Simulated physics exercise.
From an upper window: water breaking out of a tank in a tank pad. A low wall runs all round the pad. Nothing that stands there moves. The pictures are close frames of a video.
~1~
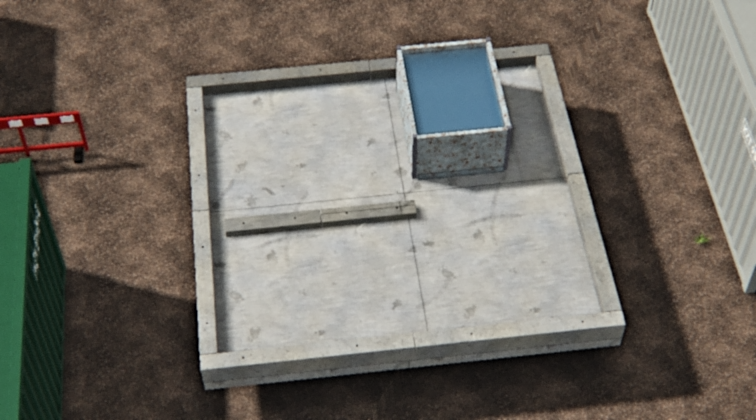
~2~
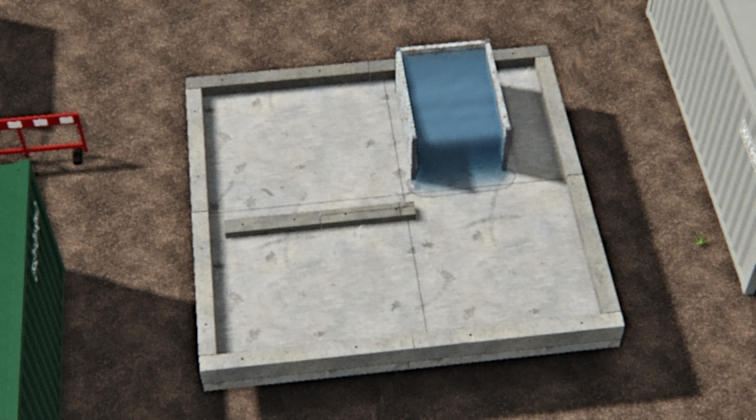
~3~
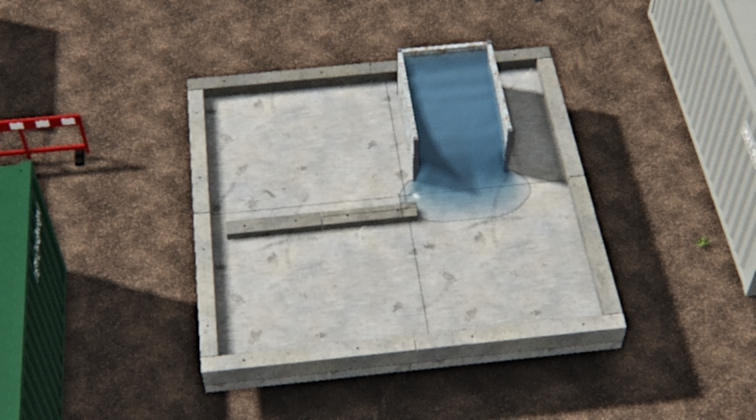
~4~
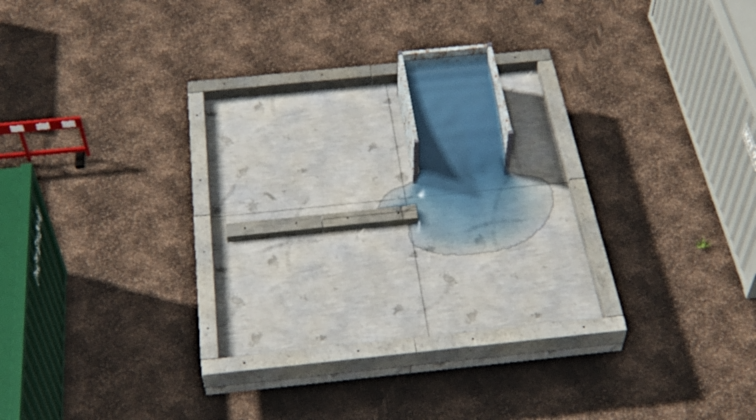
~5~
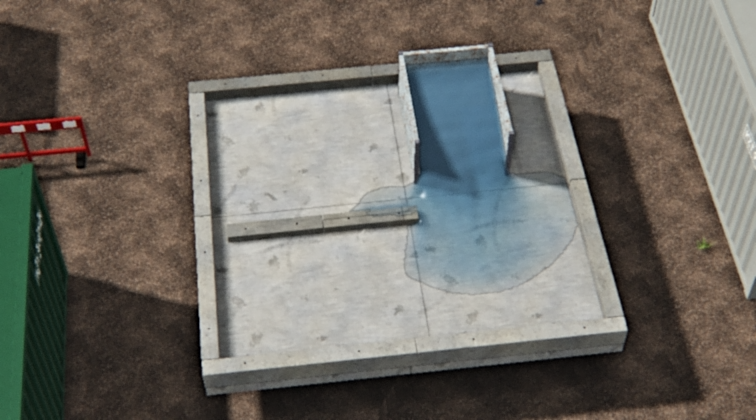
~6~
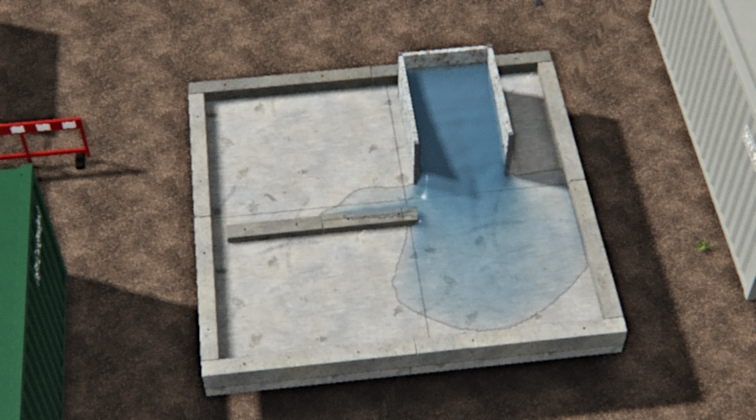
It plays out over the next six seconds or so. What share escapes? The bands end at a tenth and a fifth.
Over the wall goes between a tenth and a fifth.
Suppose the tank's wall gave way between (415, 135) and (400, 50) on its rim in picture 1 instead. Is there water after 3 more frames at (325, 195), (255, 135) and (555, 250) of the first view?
As listed: Under water, covered, not flooded.
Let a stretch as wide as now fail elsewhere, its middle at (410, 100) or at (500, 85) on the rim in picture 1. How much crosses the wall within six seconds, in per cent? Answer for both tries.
Roughly 16 per cent, then 36 per cent.
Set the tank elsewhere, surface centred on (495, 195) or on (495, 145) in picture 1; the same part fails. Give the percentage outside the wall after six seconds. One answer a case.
About 38 and 22 per cent.
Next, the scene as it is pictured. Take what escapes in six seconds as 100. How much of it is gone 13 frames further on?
Some 80 per cent.
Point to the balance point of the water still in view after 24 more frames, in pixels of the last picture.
Roughly at (416, 254).
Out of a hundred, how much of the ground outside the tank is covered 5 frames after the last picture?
Some 45 per cent.
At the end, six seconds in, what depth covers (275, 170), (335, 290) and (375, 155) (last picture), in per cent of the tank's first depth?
In that order: 2, 8 and 2 per cent.
A moment on, water covers 35 % of the floor; the low wall has let 0 % over.
Next, water covers 40 % of the floor; the low wall has let 1 % over.
Then, water covers 50 % of the floor; the low wall has let 12 % over.
Later, water covers 60 % of the floor; the low wall has let 15 % over.
In the end, water covers 80 % of the floor; the low wall has let 15 % over.
